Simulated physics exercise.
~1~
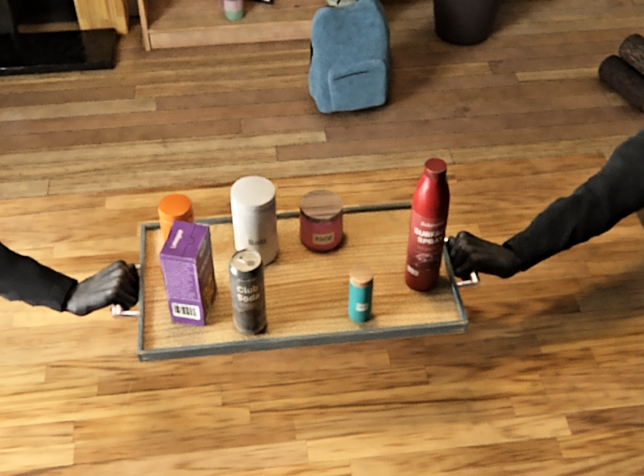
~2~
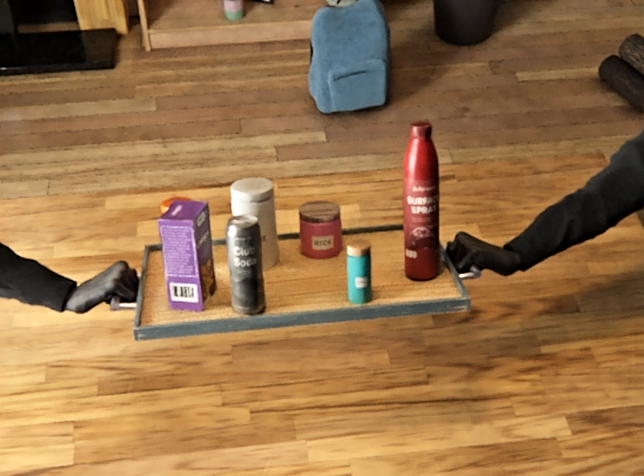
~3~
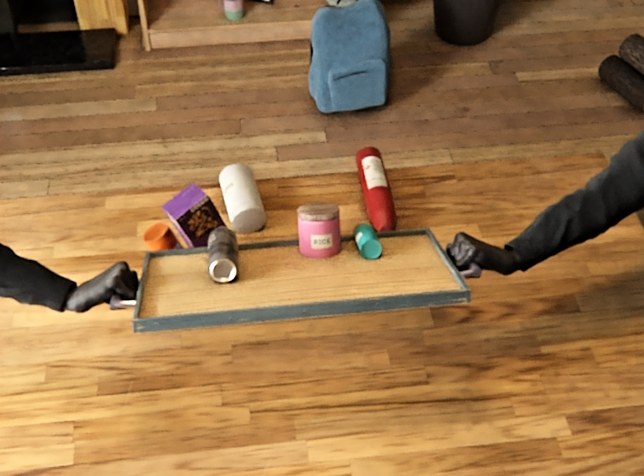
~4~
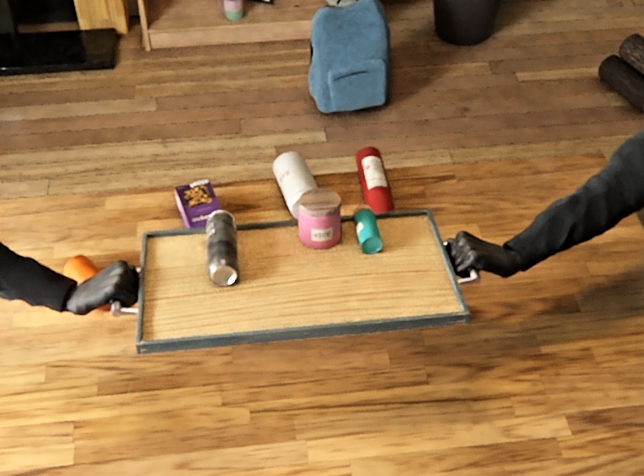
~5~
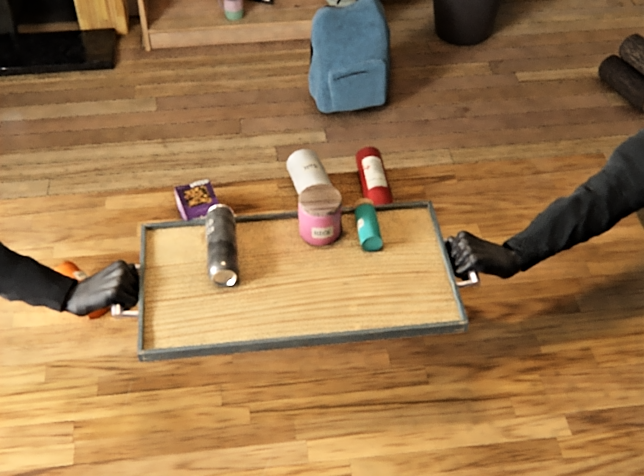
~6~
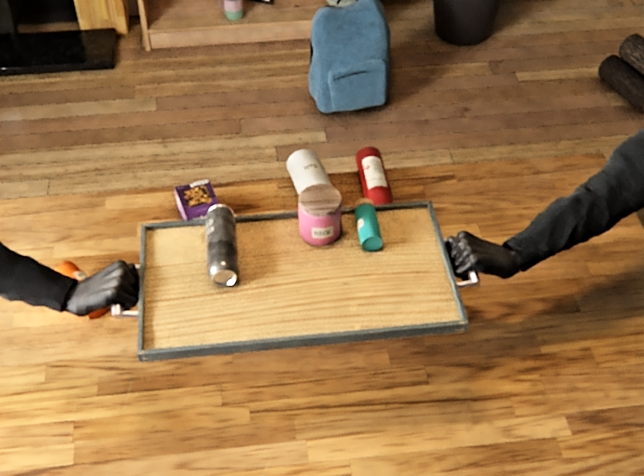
A tray held by two dark-gloved hands tips far edge down, and the red bottle, white jar, purple carton and orange jar fall off onto the floor; it levels again with the pink jar upright and the grey can and turquoise shaker lying on it.
